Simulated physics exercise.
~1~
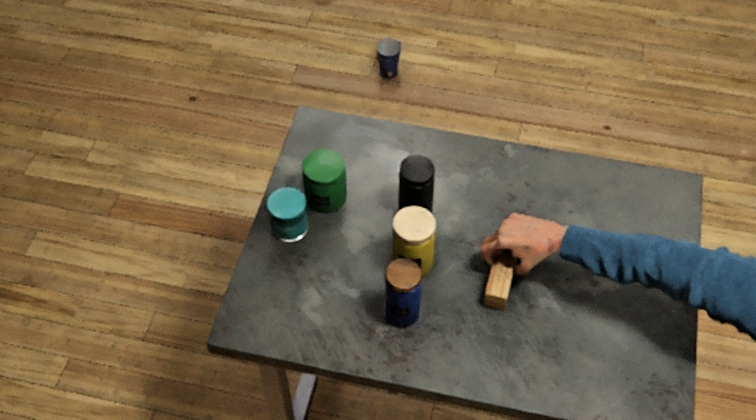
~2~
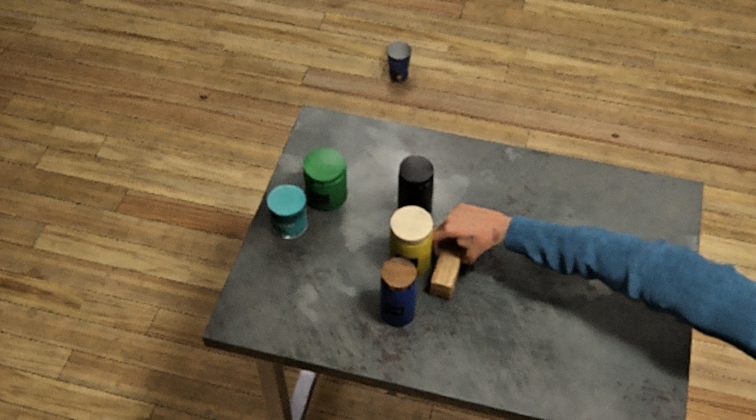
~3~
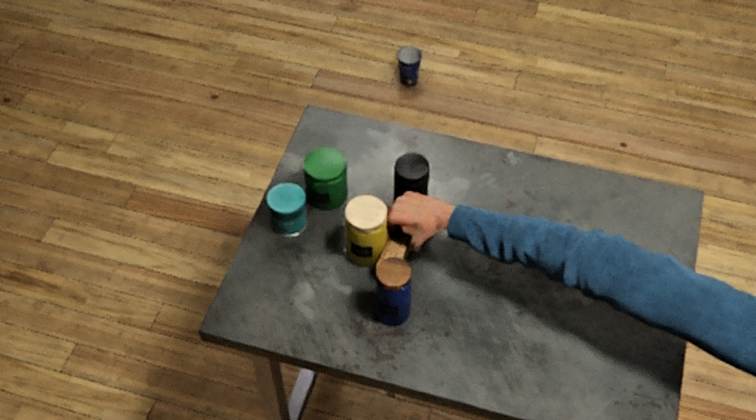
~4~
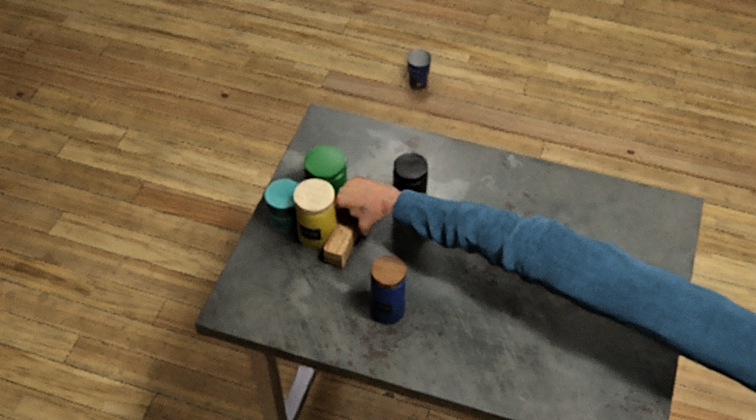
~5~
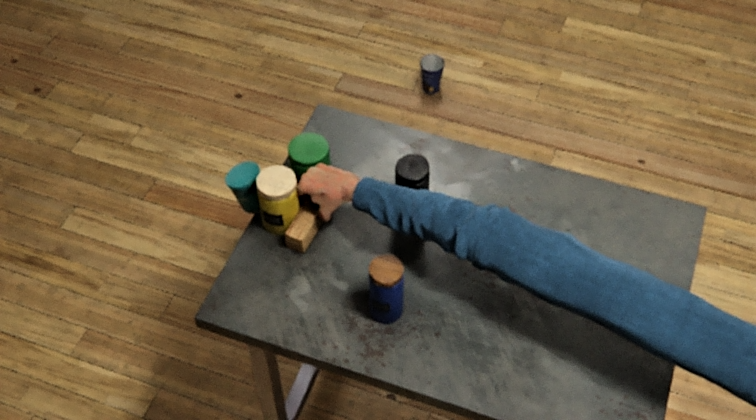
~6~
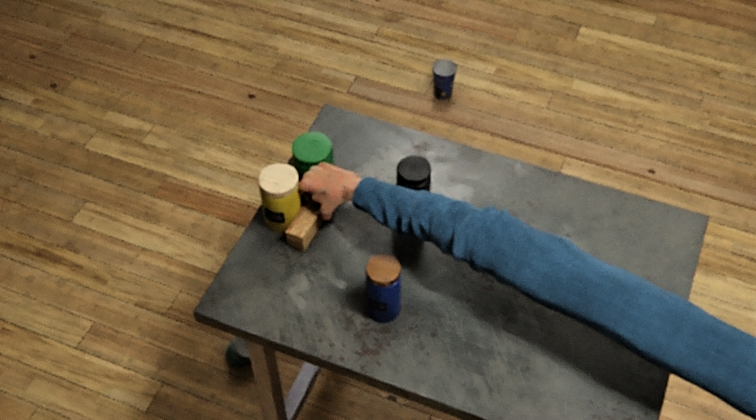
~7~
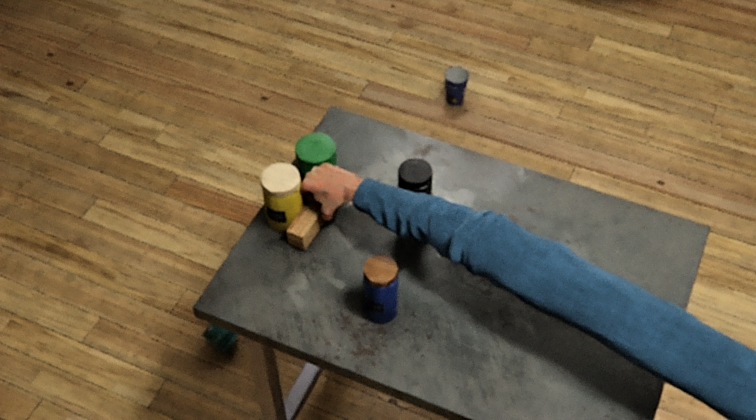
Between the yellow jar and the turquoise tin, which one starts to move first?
The yellow jar starts to move first, sliding left ahead of the block. The turquoise tin only starts moving later, once the yellow jar has been pushed over to it.
